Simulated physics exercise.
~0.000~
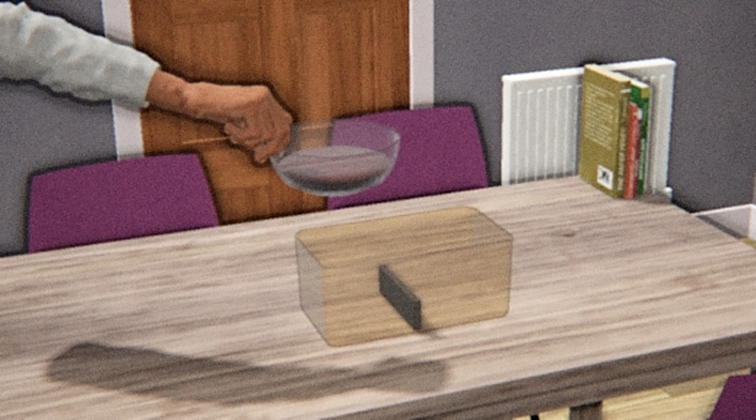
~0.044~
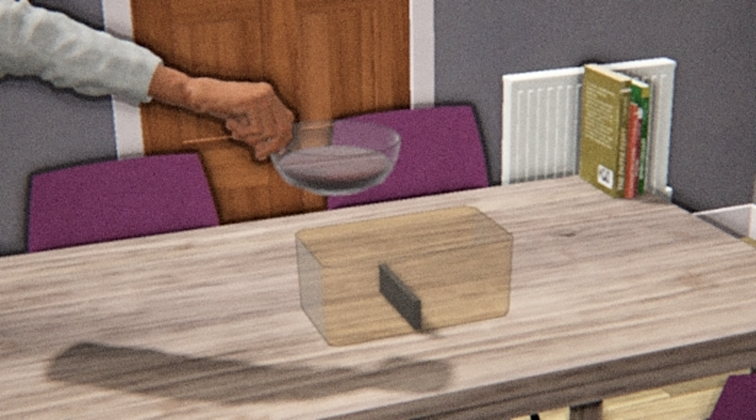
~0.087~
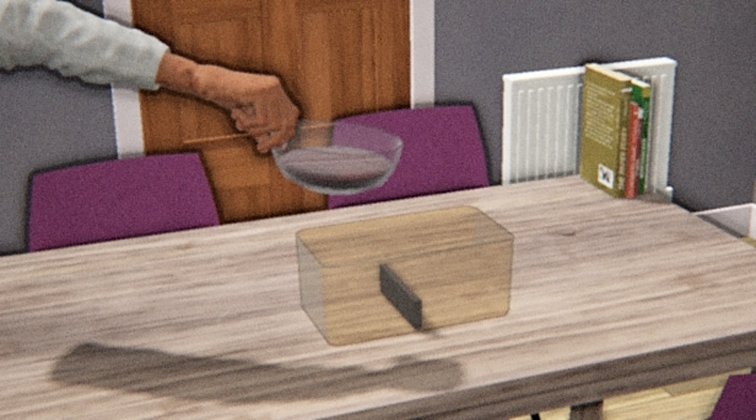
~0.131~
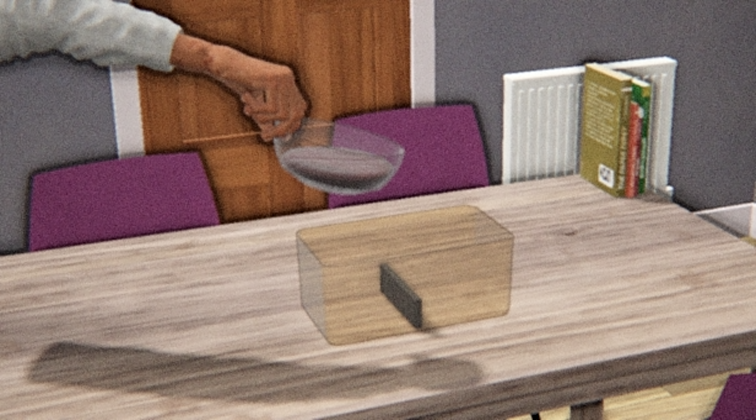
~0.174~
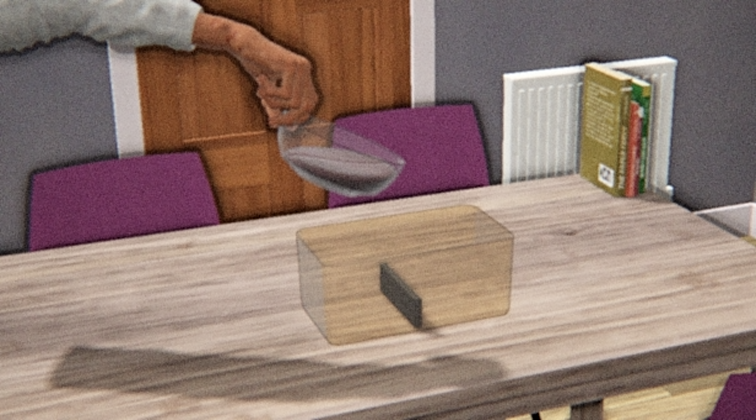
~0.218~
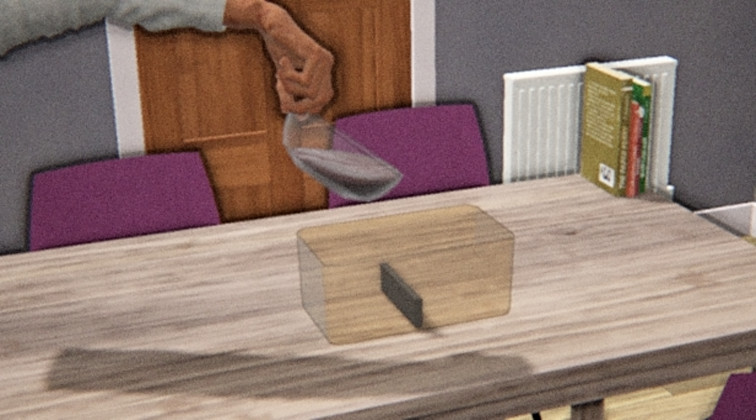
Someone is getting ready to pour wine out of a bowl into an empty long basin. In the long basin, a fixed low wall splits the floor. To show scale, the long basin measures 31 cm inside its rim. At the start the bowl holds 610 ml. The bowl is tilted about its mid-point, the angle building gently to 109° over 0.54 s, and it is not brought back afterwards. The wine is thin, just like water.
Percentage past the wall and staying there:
64 percent.
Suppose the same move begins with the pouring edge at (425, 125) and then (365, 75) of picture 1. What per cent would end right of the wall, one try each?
First 80, then 45 per cent.
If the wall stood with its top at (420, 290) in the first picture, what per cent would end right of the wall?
40 per cent.
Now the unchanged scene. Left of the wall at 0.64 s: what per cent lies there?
Roughly 26 in a hundred.
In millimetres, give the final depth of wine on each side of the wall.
I'd say close to 10 mm on the left, close to 16 mm on the right.
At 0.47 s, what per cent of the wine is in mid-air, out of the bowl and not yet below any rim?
About 24 per cent.
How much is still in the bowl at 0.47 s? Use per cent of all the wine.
Portion remaining: Approx. 3 per cent.
Then, 0.47 s in, the tilt is 104° and 3 per cent is still to pour, 14 is left of the wall and 59 right of it.
Then, 0.64 s in, the tilt is 109° and 0 per cent is still to pour, 25 is left of the wall and 69 right of it.
Then, 0.83 s in, the tilt is 109° and 0 per cent is still to pour, 32 is left of the wall and 64 right of it.
Then, 1.04 s in, the tilt is 109° and 0 per cent is still to pour, 33 is left of the wall and 64 right of it.
Finally, 33 per cent lies left of the wall, 64 right of it and 3 outside.
